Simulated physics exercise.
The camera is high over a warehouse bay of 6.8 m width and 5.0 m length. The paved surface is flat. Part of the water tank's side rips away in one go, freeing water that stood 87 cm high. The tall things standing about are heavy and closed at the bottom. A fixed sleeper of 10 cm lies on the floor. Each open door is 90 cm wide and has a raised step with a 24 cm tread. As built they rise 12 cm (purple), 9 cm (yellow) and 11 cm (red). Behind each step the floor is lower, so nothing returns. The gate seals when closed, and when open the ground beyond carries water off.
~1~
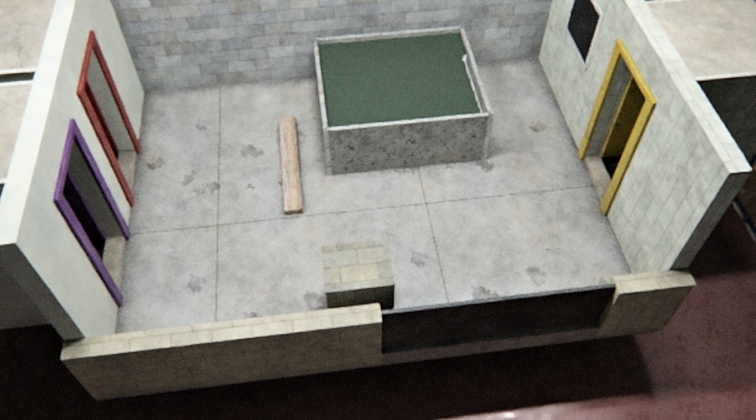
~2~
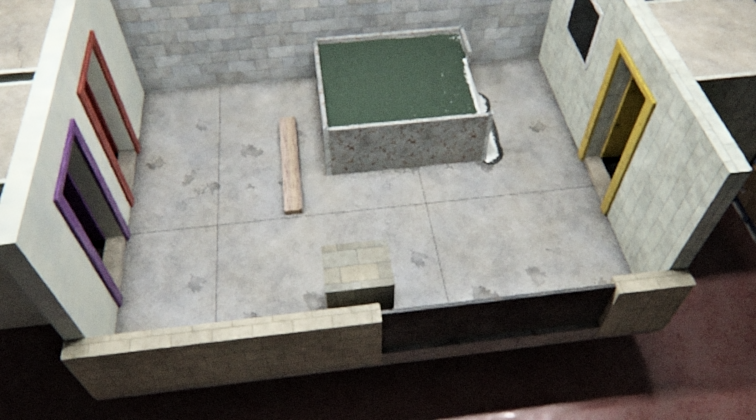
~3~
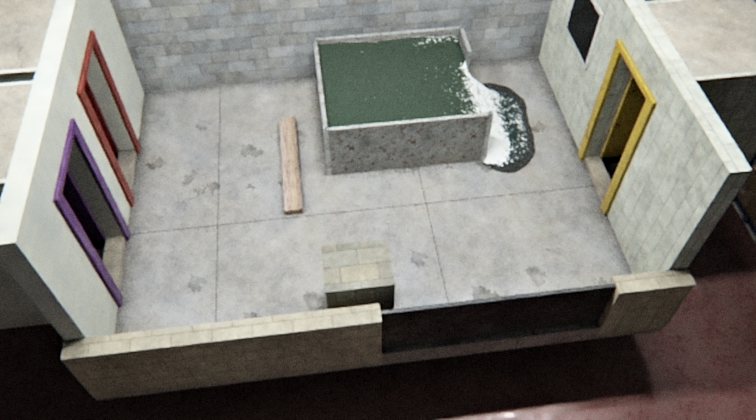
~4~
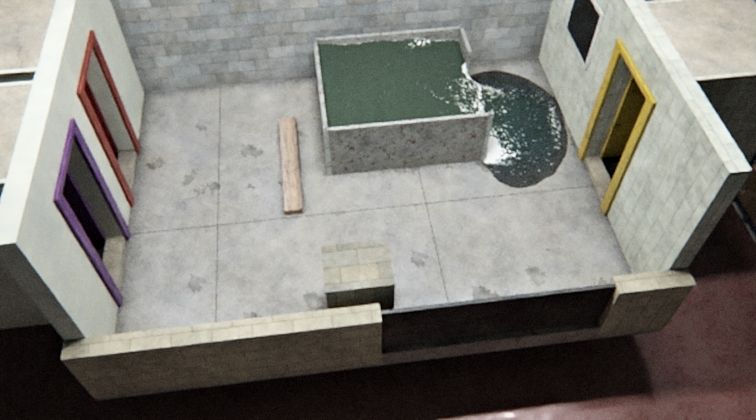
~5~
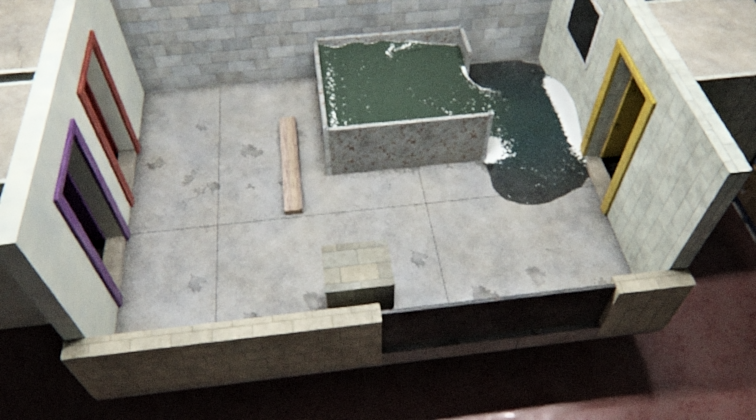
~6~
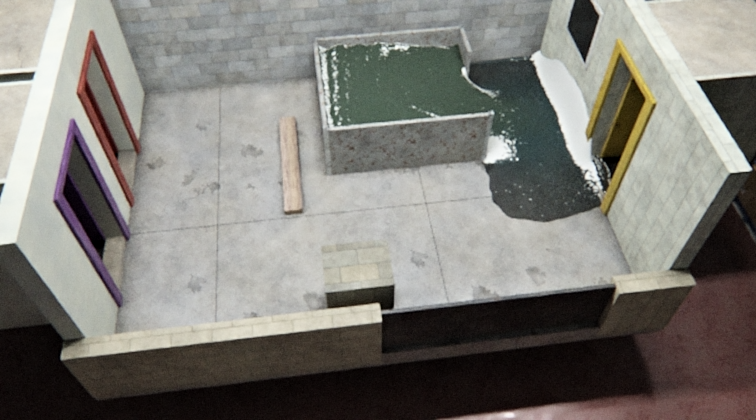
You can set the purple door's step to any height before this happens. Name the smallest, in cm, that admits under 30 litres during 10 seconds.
At least 7.5 cm or so.
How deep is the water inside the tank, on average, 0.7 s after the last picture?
Some 54 cm.
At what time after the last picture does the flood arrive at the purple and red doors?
Purple 4.0 s, red 3.2 s.
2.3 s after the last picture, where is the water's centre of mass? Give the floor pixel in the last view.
Around (463, 148).
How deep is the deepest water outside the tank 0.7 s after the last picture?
Roughly 60 cm.
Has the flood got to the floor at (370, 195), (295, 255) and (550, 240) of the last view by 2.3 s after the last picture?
In turn: Not reached, dry, flooded.
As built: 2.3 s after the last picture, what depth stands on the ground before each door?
Depths in cm: Purple 0, yellow 22, red 0.
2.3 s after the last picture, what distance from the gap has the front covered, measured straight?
Some 5.0 m out.
Then, 0.7 s after the last picture water covers 20 % of the floor, deepest (60 cm) near (558, 121); it has not reached the purple door.
Then, 2.3 s after the last picture water covers 40 % of the floor, deepest (44 cm) near (465, 77); it has not reached the purple door.
Then, 9.3 s after the last picture water covers 100 % of the floor, deepest (19 cm) near (399, 309); 14 cm at the purple door, 2 litres in over its 12 cm step.
At the purple door as built, the water peaked near 14 cm, 9.3 s after the last picture.
Run again over the same 10 s with other heights there, 46 litres in over 6 cm, 11 litres over 9.5 cm. The limit of 30 litres is kept from about 7.5 cm up.
